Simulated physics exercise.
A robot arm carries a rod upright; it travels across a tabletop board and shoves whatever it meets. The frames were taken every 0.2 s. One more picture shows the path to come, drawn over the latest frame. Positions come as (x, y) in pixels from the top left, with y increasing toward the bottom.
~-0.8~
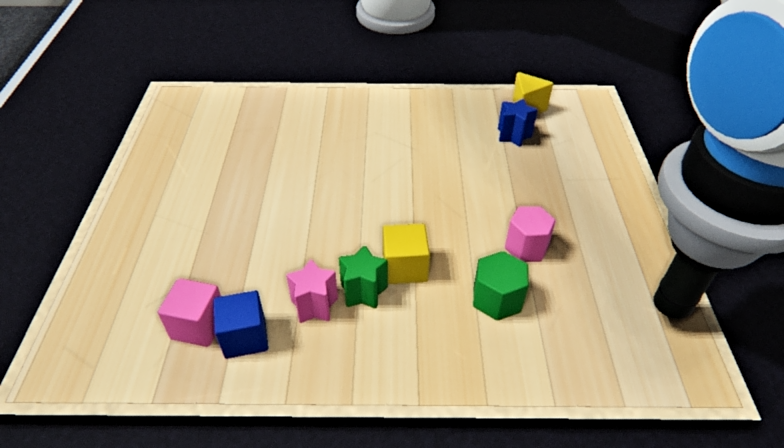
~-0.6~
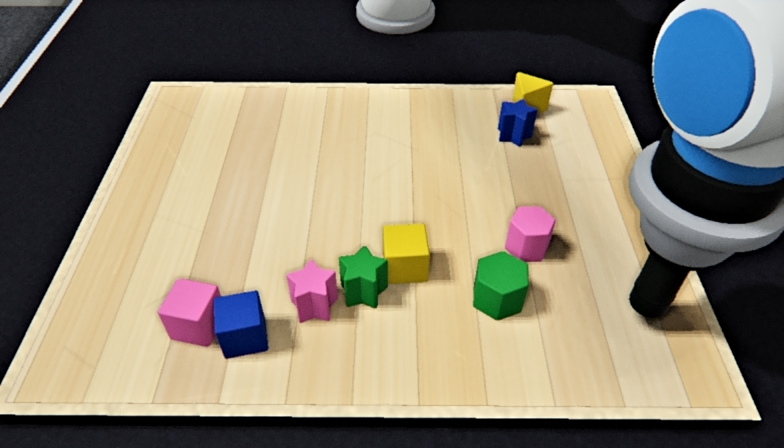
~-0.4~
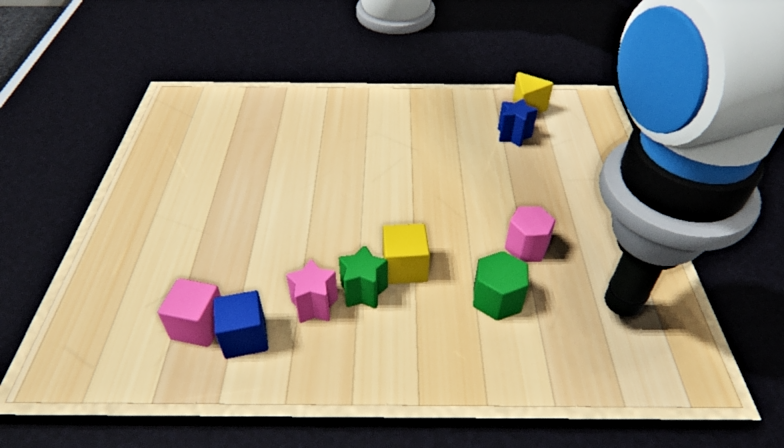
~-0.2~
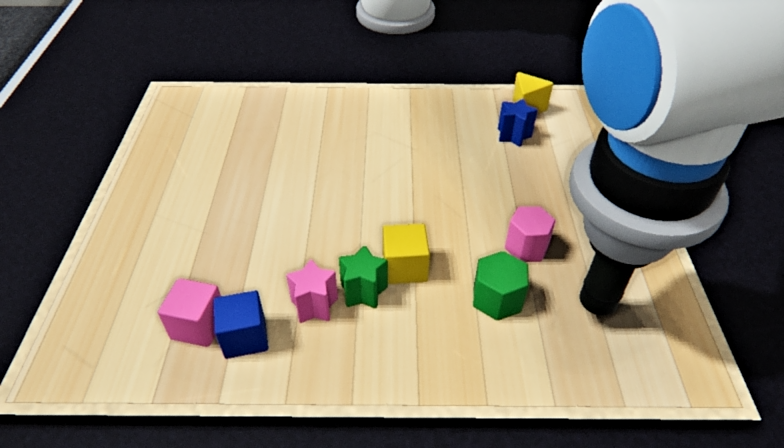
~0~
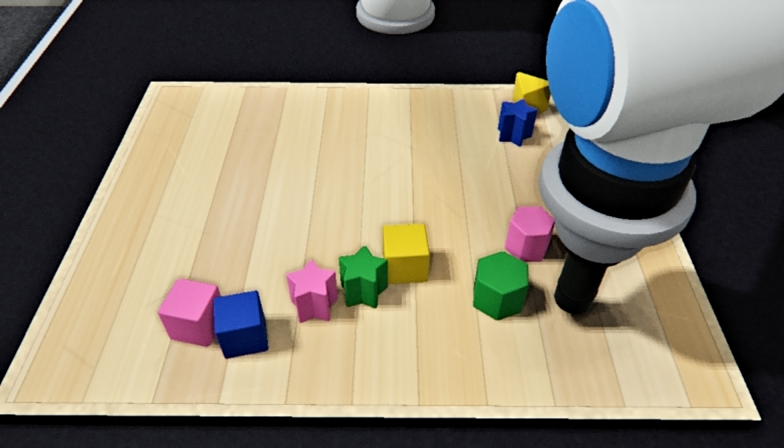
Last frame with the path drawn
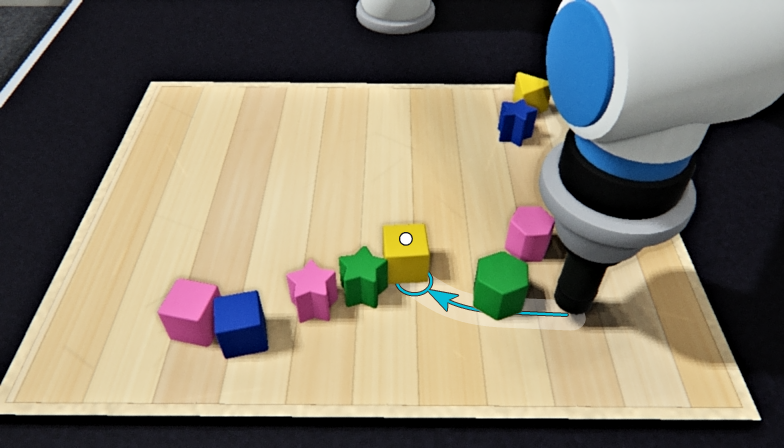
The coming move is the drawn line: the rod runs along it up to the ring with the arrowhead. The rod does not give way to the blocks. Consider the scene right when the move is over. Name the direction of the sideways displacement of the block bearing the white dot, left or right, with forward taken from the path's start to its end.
Well, taking the path from its start to its end as straight ahead, the block bearing the white dot moves to the right.
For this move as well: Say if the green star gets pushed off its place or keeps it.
By the end it is where it was.
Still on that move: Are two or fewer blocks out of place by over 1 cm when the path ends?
I expect so.
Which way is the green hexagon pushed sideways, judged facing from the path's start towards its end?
My prediction: Rightwards.
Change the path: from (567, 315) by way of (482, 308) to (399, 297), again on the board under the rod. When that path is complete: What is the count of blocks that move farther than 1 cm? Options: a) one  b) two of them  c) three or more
b: Two of them.
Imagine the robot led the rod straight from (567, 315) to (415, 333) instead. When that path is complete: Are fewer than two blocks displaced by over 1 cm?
Yes
The drawn path runs from (567, 315) via (512, 313) and (458, 305), ending at (414, 280); the dot is on the yellow square block.
What follows on the original path. One third of the way, rod (515, 298); green hexagon (480, 263), turned 25° clockwise.
Two thirds of the way, rod (459, 290); yellow square block (397, 235); green hexagon (443, 246), turned 60° clockwise.
At the end, rod (415, 266); green star not moved; yellow square block (374, 219); green hexagon (422, 222), turned 90° clockwise.
